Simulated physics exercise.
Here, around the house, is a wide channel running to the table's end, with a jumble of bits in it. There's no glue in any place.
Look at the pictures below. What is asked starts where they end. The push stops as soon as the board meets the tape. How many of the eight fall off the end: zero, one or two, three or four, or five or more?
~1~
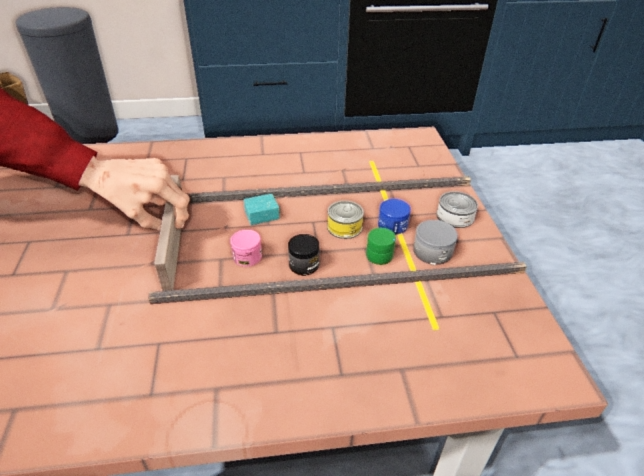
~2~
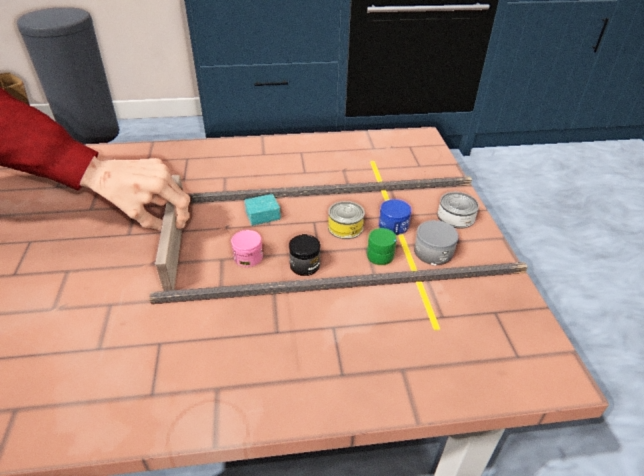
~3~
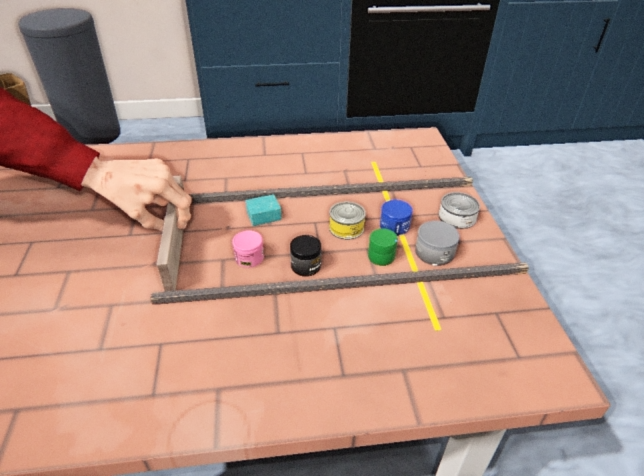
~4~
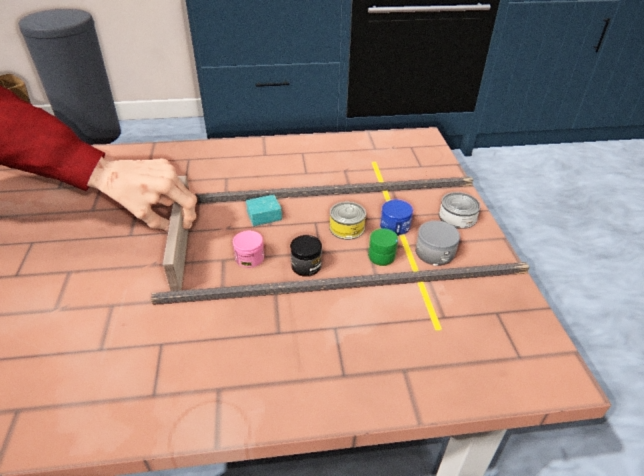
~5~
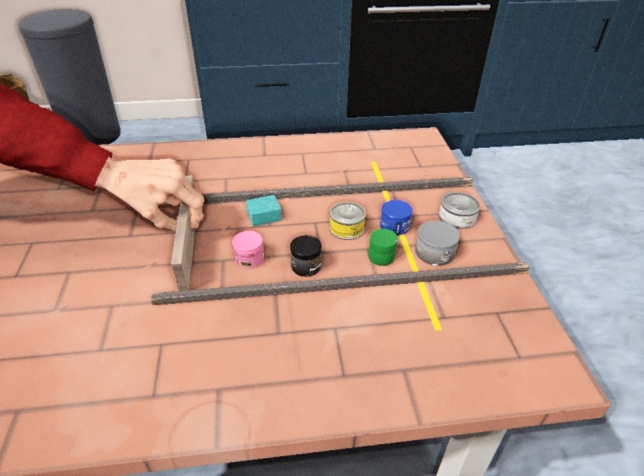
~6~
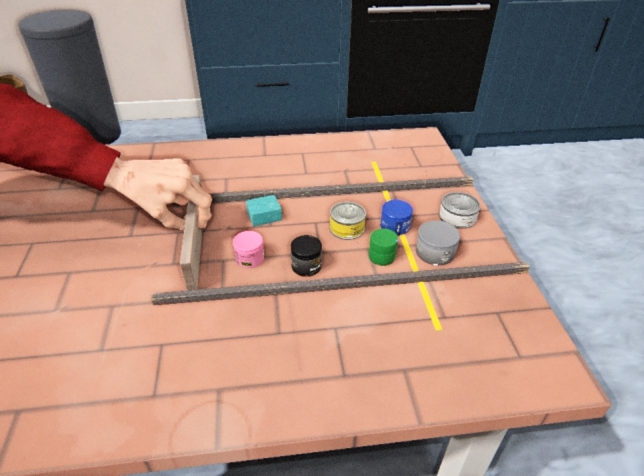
The table loses nothing.
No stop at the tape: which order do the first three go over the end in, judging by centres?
First the white pot, then the grey tub, then the blue tub.
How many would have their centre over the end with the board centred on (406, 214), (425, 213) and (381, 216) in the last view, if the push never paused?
0, 1 and 0.
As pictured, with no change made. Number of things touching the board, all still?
The number is 4.
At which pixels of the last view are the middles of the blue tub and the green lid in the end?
Final centres, first then second: (448, 215), (448, 242).
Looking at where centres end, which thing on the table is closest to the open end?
That would be the white pot, the foremost.
A little later, none off yet; white pot at rest near (459, 210); grey tub at rest near (437, 243); blue tub at rest near (396, 218).
Next, none off yet; white pot at rest near (459, 210); grey tub moving near (445, 243); blue tub shifted about its own width near (415, 217).
When it is over, the number that fall off is zero.
